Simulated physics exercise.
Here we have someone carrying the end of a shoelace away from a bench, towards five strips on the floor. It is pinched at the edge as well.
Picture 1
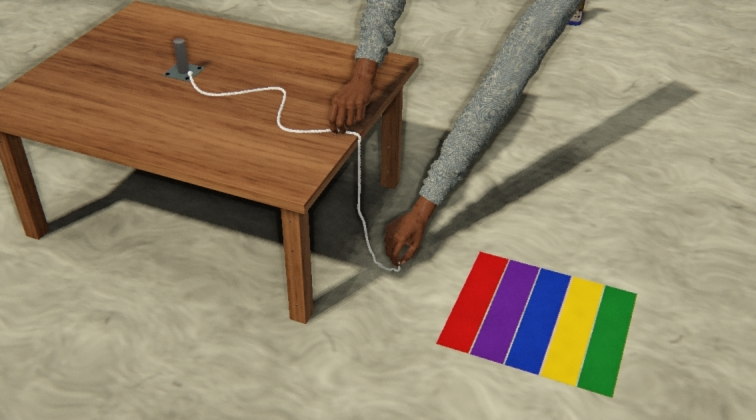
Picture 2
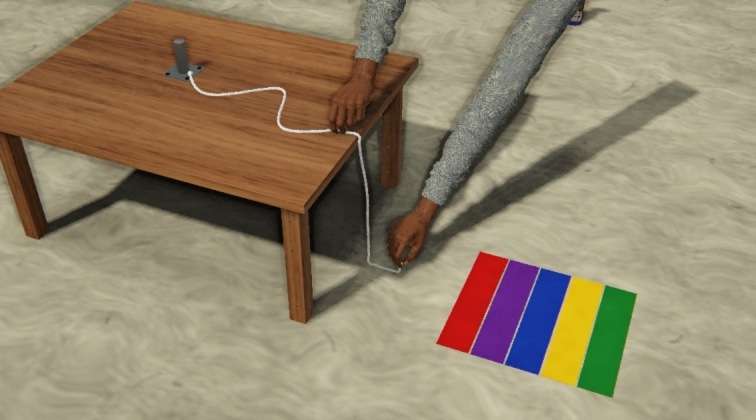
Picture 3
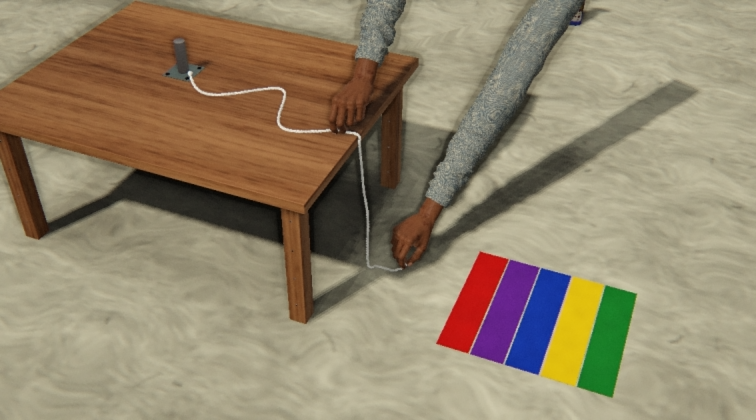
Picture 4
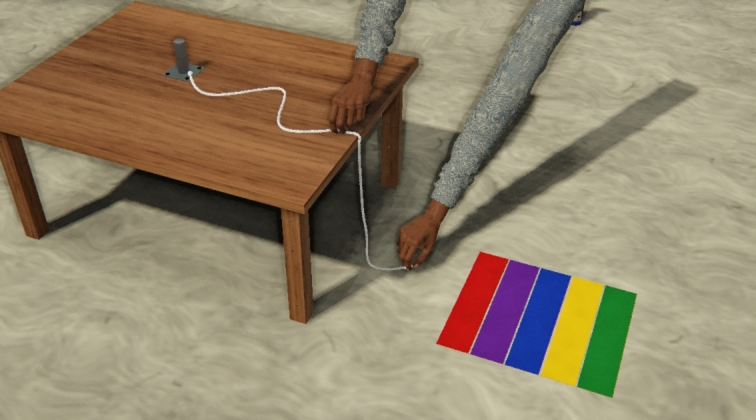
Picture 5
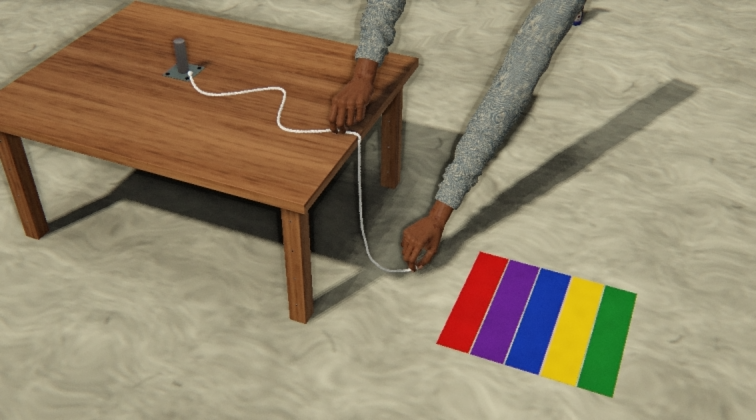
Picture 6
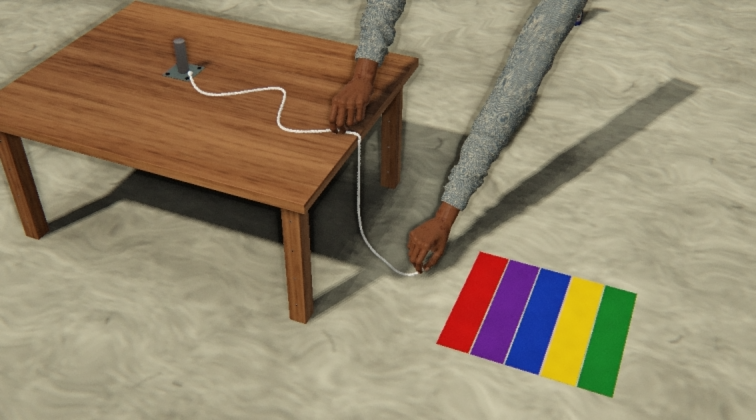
At first, one hand pinches a white cord at the edge of a wooden table while the other holds its end near the floor, left of five coloured strips. The lower hand then moves slightly right, drawing the end a little nearer the red strip, and the hanging cord bends into a smoother curve.
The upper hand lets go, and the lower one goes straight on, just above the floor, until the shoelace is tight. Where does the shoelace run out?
The yellow one.
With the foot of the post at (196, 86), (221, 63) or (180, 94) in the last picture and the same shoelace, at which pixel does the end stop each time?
The places are (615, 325), (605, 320) and (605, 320).
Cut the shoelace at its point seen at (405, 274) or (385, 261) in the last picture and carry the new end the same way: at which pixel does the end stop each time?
In that order: (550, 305) and (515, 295).
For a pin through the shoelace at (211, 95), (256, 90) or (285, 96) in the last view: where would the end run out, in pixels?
Near (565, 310), (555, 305) and (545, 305).
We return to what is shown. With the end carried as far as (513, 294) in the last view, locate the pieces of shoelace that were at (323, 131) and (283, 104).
About (375, 156), and the other about (318, 111).
A little later, end near (513, 294); over purple.
Next, end near (555, 306); over blue.
When it is tight, end near (580, 313); over yellow. It halts on the yellow strip.
